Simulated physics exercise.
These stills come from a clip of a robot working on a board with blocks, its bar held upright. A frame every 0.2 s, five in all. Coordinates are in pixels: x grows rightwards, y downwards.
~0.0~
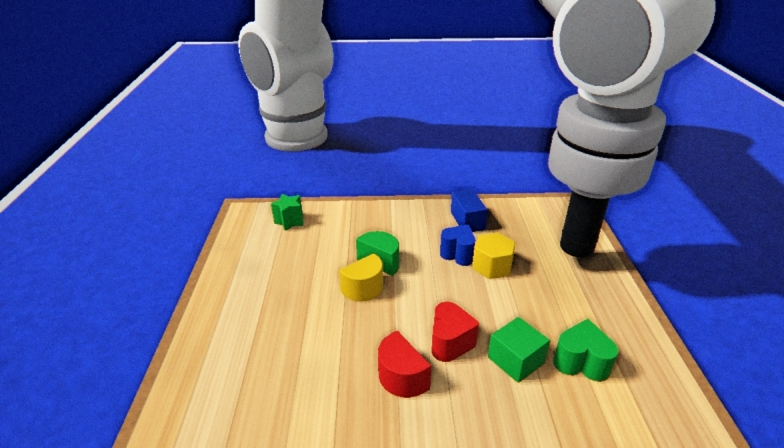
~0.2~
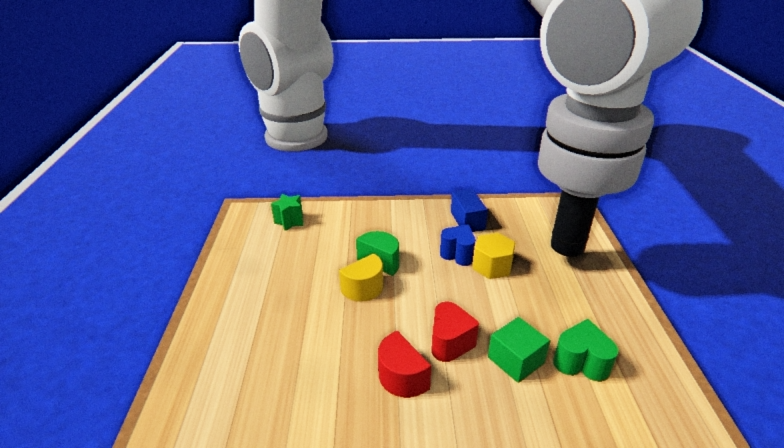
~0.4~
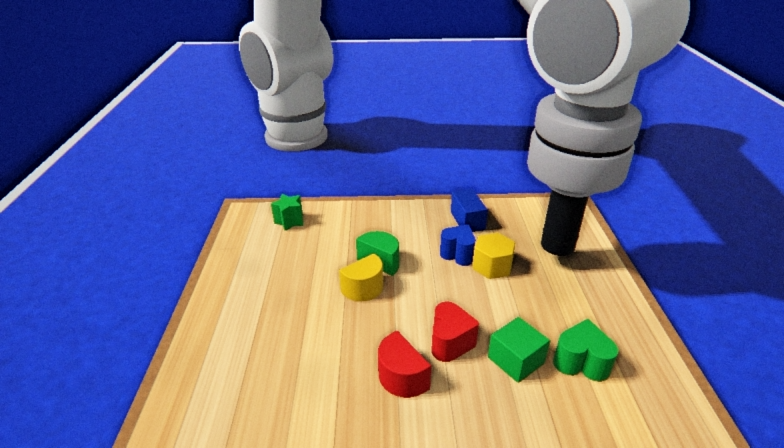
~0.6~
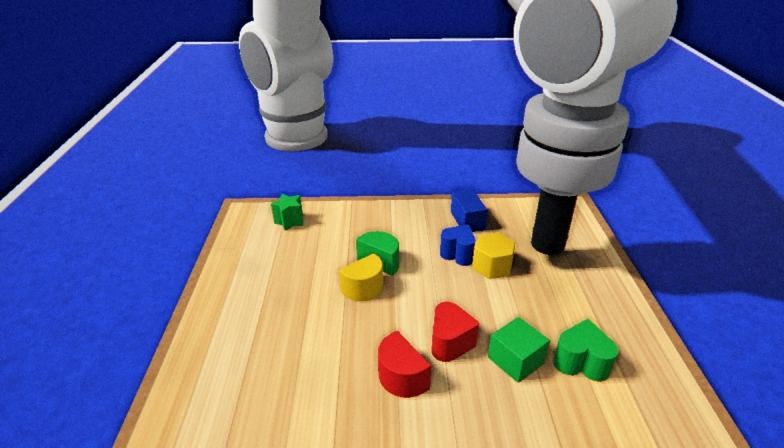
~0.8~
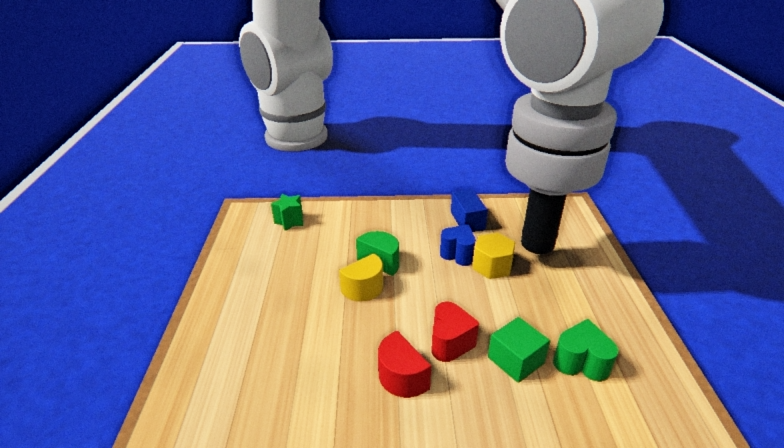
We see a robot arm with a black bar moving slowly left over the right side of a wooden board, nearing a yellow hexagon, while the red, green, blue and yellow blocks stay still and another arm stands motionless behind.
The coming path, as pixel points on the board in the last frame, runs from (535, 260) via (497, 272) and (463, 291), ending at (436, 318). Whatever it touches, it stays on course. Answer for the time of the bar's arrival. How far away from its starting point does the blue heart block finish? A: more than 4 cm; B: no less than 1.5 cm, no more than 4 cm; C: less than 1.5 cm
It's B.
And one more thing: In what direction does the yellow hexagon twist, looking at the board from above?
It swings round clockwise.
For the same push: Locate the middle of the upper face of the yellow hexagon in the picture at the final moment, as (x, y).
Roughly at (421, 263).
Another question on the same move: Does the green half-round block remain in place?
I'd say yes.
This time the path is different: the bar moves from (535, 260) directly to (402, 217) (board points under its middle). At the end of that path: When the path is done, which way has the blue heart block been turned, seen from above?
From above, clockwise.
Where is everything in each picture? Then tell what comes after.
Lower end of the bar at (577, 248), tops of blocks, yellow half-round block at (364, 267), green half-round block at (381, 240), red half-round block at (401, 354), red heart block at (452, 320), blue heart block at (460, 234), yellow hexagon at (495, 244), in the first picture.
Bar at (567, 247), blocks as before, in the second picture.
Bar at (558, 247), blocks as before, in the third picture.
Bar at (548, 246), blocks as before, in the fourth picture.
Bar at (538, 245), yellow half-round block at (364, 267), green half-round block at (381, 240), red half-round block at (401, 354), red heart block at (452, 320), blue heart block at (460, 234), yellow hexagon at (495, 244), in the fifth picture.
What follows on the original path. One third of the way, bar at (499, 257); blue heart block at (441, 234), turned 70° clockwise; yellow hexagon at (461, 253).
Two thirds of the way, bar at (465, 275); blue heart block at (439, 234), turned 75° clockwise; yellow hexagon at (428, 260), turned 50° clockwise.
At the end, bar at (437, 302); yellow half-round block not moved; green half-round block not moved; red half-round block not moved; red heart block at (452, 326), turned 15° anticlockwise; blue heart block at (439, 234), turned 75° clockwise; yellow hexagon at (421, 263), turned 80° clockwise.
